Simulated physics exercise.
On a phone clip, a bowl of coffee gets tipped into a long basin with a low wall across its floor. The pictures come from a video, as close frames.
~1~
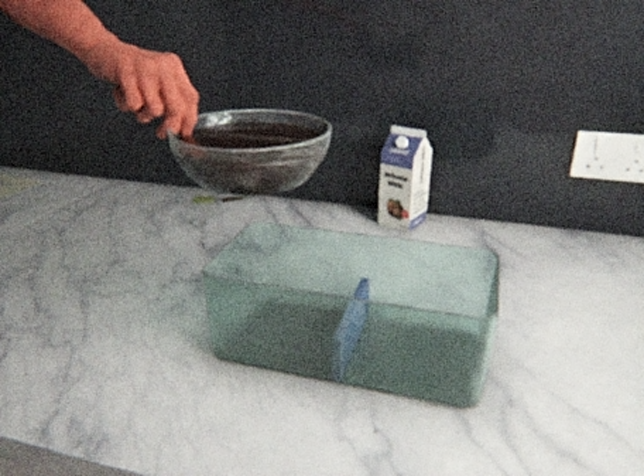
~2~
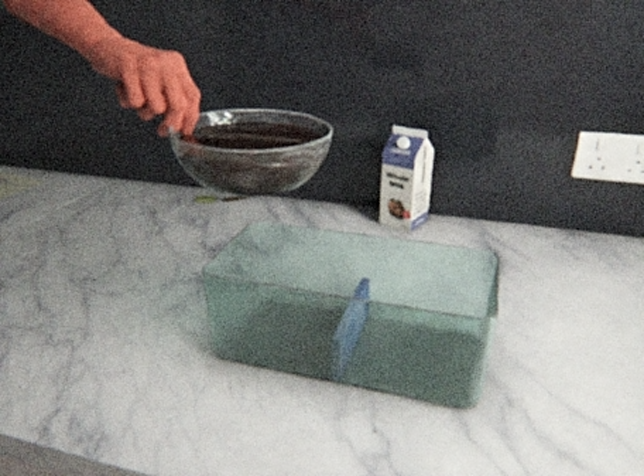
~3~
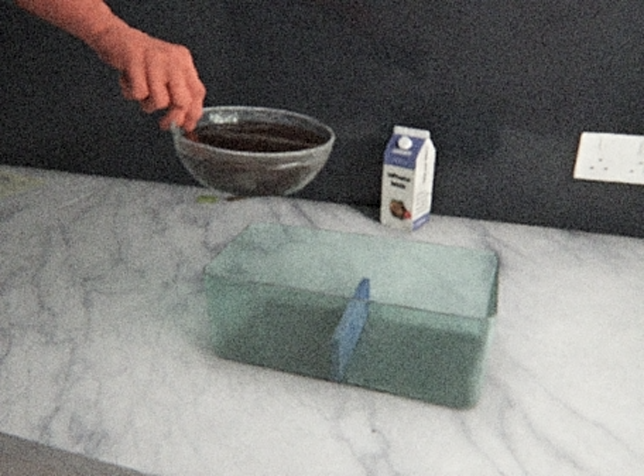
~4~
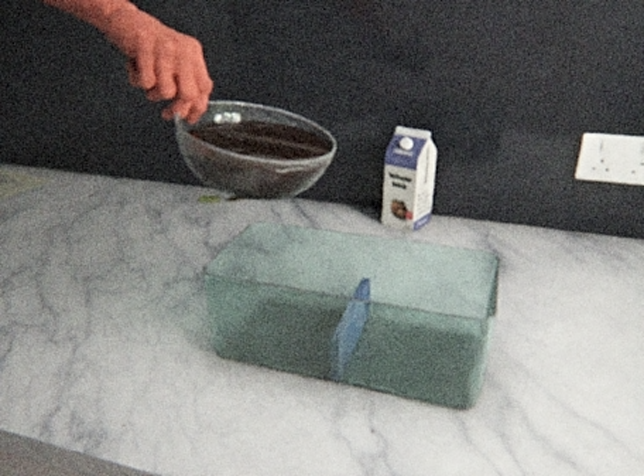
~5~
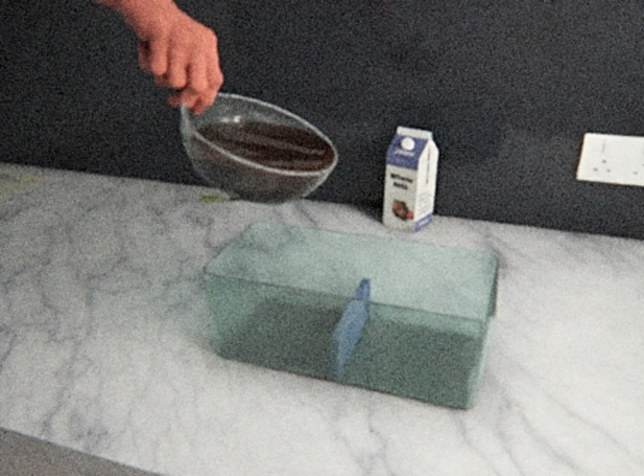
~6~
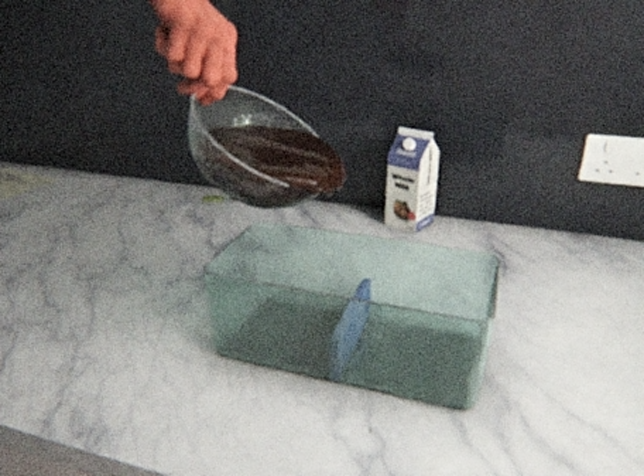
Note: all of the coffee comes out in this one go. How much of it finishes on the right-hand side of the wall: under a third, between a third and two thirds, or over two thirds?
Between a third and two thirds.
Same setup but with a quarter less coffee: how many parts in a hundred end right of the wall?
I'd reckon close to 50 %.
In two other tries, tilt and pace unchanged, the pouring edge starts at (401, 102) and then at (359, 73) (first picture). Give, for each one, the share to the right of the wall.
First place gives some 75 %, second place some 80 %.
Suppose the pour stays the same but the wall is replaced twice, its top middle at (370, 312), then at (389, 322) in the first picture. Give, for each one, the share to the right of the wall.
About 40 and 20 per cent.
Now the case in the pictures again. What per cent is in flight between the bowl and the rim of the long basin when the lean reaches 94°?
Close to 20 in a hundred.
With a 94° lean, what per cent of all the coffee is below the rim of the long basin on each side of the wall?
Left: 20 %; right: 55 %.
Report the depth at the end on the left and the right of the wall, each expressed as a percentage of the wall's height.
Near 30 in a hundred to the left, 40 to the right.
A moment on, the bowl is tipped on its side and 6 per cent is still to pour, 19 is left of the wall and 55 right of it.
Next, the bowl is tipped right over and 0 per cent is still to pour, 38 is left of the wall and 50 right of it.
Then the bowl is tipped right over and 0 per cent is still to pour, 41 is left of the wall and 55 right of it.
Later the bowl is tipped right over and 0 per cent is still to pour, 41 is left of the wall and 55 right of it.
Finally, 41 per cent lies left of the wall, 55 right of it and 4 outside.
